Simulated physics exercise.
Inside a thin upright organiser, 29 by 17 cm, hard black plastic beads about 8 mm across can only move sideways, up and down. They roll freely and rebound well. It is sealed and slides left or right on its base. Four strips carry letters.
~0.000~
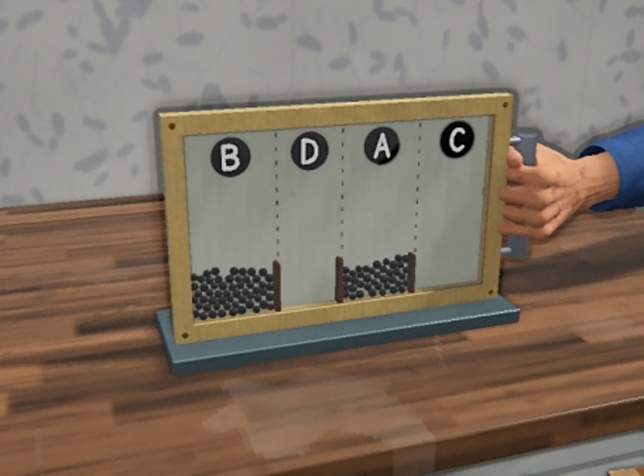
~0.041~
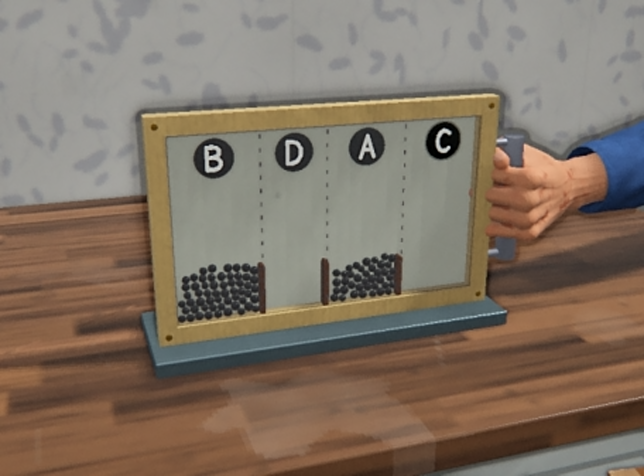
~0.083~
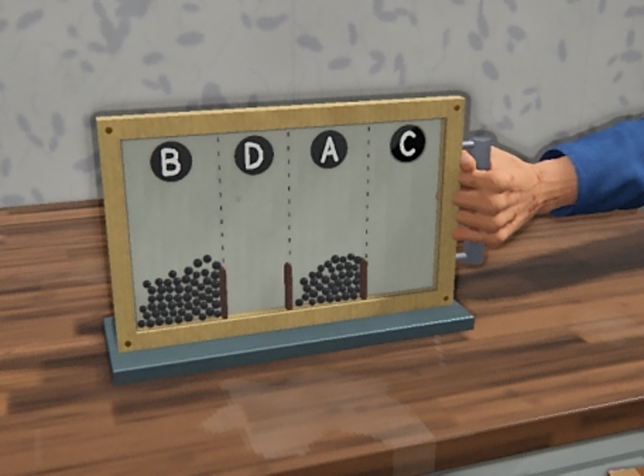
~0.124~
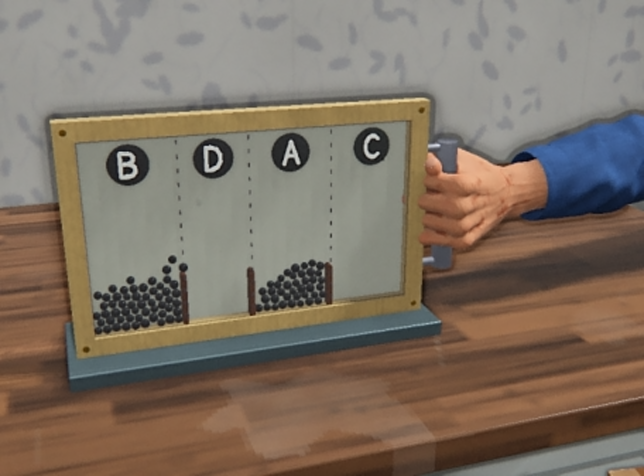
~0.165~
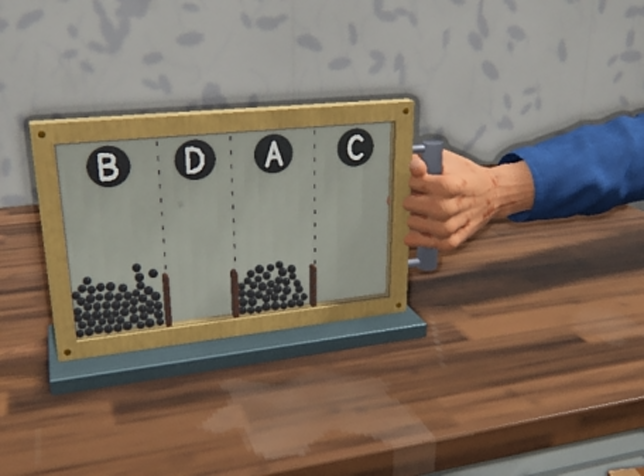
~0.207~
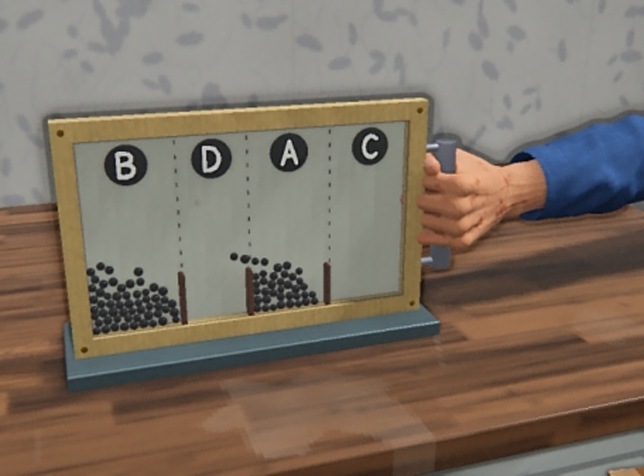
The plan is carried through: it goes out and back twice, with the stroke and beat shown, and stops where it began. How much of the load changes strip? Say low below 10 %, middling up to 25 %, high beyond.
It is middling.
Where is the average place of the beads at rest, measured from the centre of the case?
About 4 cm left and 7 cm below.
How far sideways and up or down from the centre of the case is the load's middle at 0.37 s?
About 4 cm left and 6 cm below.
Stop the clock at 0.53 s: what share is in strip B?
Some 55 per cent.
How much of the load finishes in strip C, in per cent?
About 10 per cent.
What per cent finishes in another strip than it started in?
About 15 per cent.
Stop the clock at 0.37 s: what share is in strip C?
Some 0 per cent.
After 0.37 s, it is 1 cm to the left; the beads' middle is 4 cm left of and 6 cm below the centre; A 35 %, B 60 %, D 5 %; 5 % have changed strip.
After 0.53 s, it is 9 cm to the left; the beads' middle is 5 cm left of and 6 cm below the centre; A 35 %, B 55 %, C 5 %, D 5 %; 10 % have changed strip.
After 0.67 s, it is at its start; the beads' middle is 4 cm left of and 6 cm below the centre; A 35 %, B 60 %, C 5 %, D 5 %; 10 % have changed strip.
At rest by 1.6 s, it is at its start; A 30 %, B 55 %, C 10 %, D 5 %; 15 % have changed strip.
